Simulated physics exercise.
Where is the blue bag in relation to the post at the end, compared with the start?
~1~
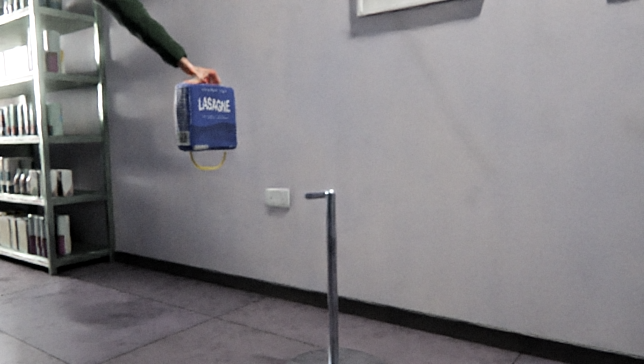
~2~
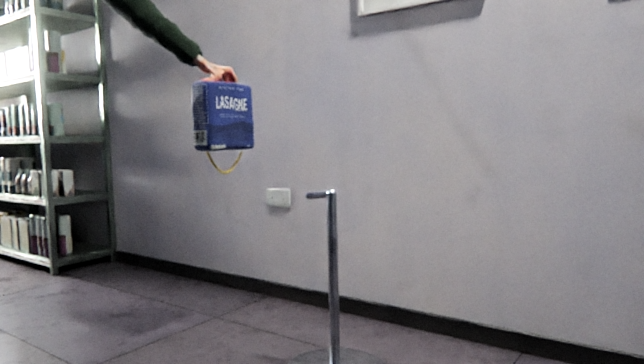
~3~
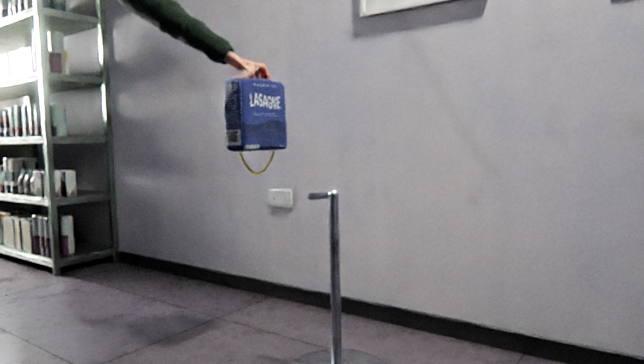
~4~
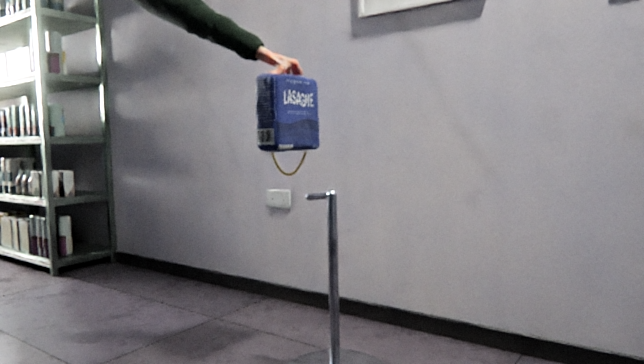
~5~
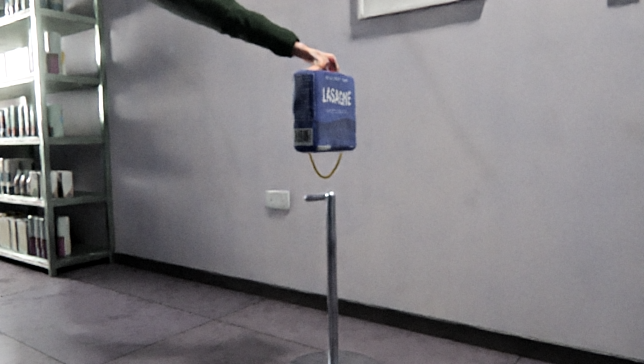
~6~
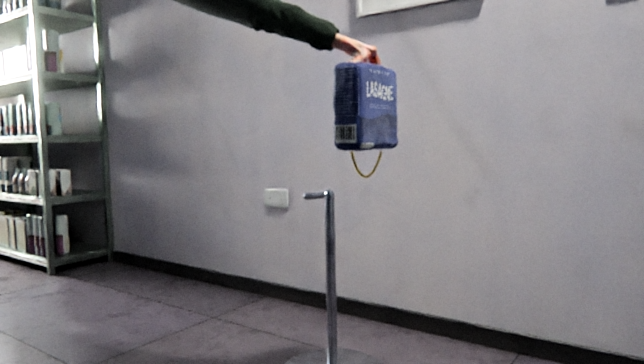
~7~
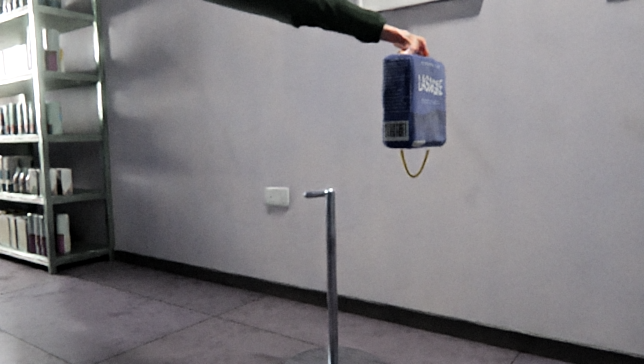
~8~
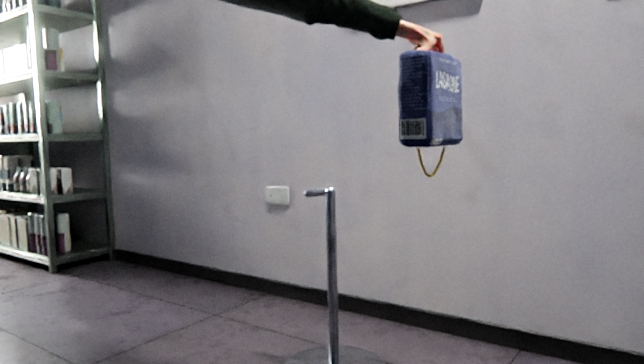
At the start the blue bag is up to the left of the post. At the end it is up to the right of the post, still held by the hand.
